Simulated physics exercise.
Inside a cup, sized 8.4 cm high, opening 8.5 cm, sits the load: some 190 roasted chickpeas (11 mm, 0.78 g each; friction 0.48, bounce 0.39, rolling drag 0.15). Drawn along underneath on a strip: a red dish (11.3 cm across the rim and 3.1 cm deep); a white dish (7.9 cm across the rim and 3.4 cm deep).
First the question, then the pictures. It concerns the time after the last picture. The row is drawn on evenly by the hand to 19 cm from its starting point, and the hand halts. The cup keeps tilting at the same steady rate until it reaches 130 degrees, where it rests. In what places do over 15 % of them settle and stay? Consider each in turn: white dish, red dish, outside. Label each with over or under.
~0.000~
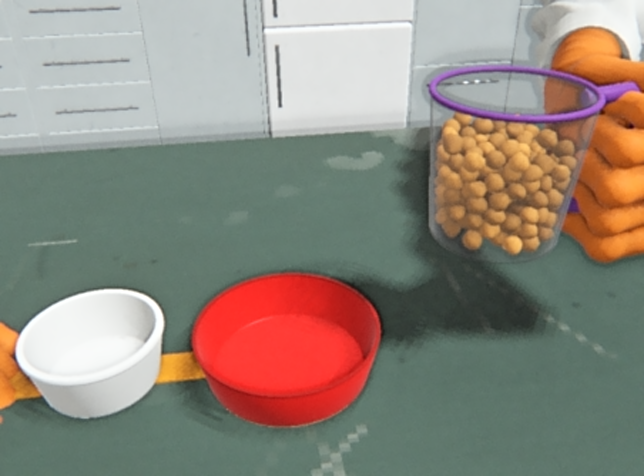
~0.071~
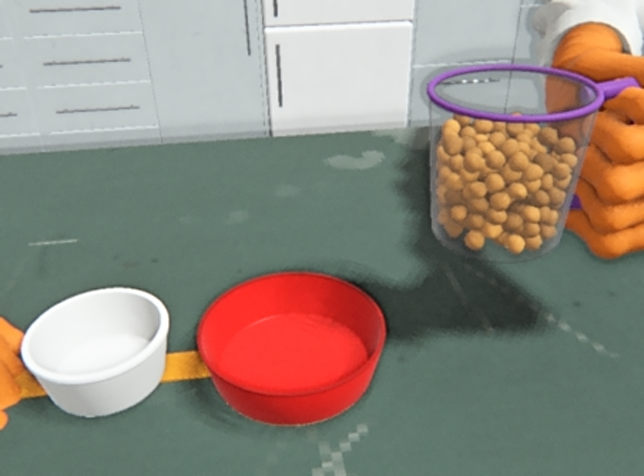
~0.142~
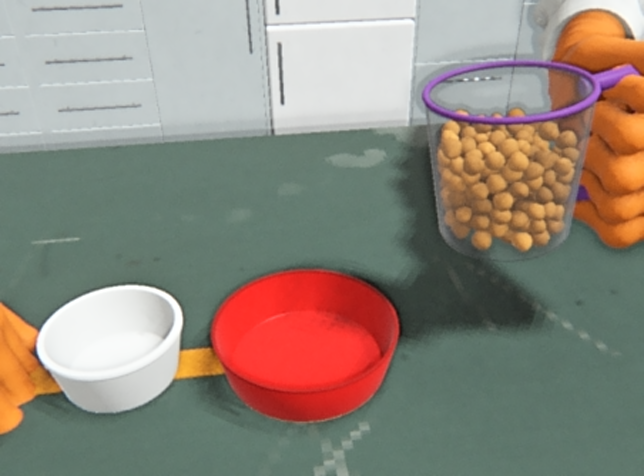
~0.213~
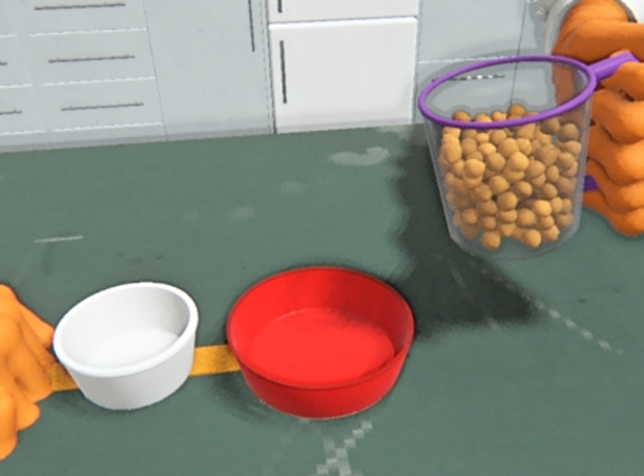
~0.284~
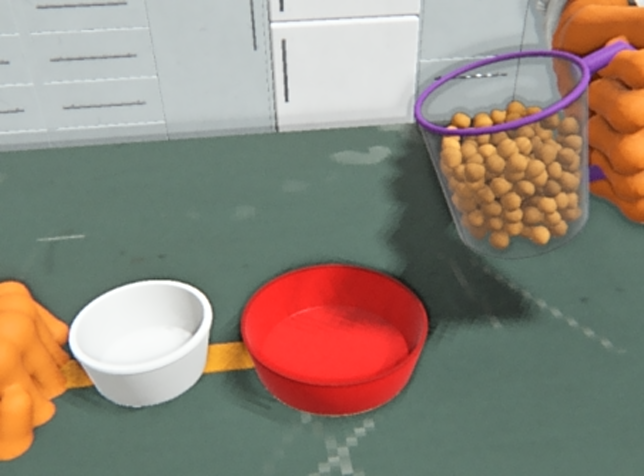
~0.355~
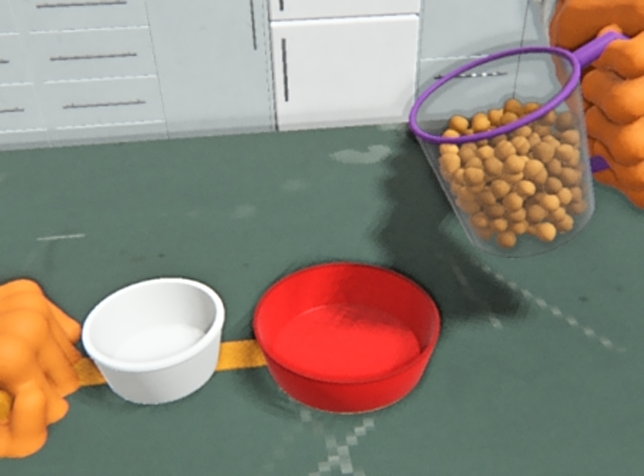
Labels - white dish: Over; red dish: Under; outside: Over.
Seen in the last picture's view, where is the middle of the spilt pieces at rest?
Roughly at pixel (466, 343).
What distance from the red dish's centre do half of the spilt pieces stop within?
Median radius: Approx. 10 cm.
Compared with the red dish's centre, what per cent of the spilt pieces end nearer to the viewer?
Share of spill: Approx. 50 %.
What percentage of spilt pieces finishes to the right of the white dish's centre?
I'd estimate some 80 per cent.
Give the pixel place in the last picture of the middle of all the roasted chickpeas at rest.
Look near (423, 329) in the final view.
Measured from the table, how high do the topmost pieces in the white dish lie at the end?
4.5 cm, roughly.
After 0.91 s, tilt 69 degrees; cup 100 %; middle of all pieces on or above the table near (521, 167).
After 1.38 s, tilt 108 degrees; outside 5 %, cup 80 %, white dish 5 %, in the air 10 %; middle of all pieces on or above the table near (490, 201).
Then, at 1.81 s, tilt 130 degrees; outside 45 %, white dish 55 %; middle of all pieces on or above the table near (424, 324).
Then, at 2.22 s, tilt 130 degrees; outside 45 %, white dish 55 %; middle of all pieces on or above the table near (428, 327).
At rest (2.5 s), red dish 0 %, outside 45 %, cup 0 %, white dish 55 %.
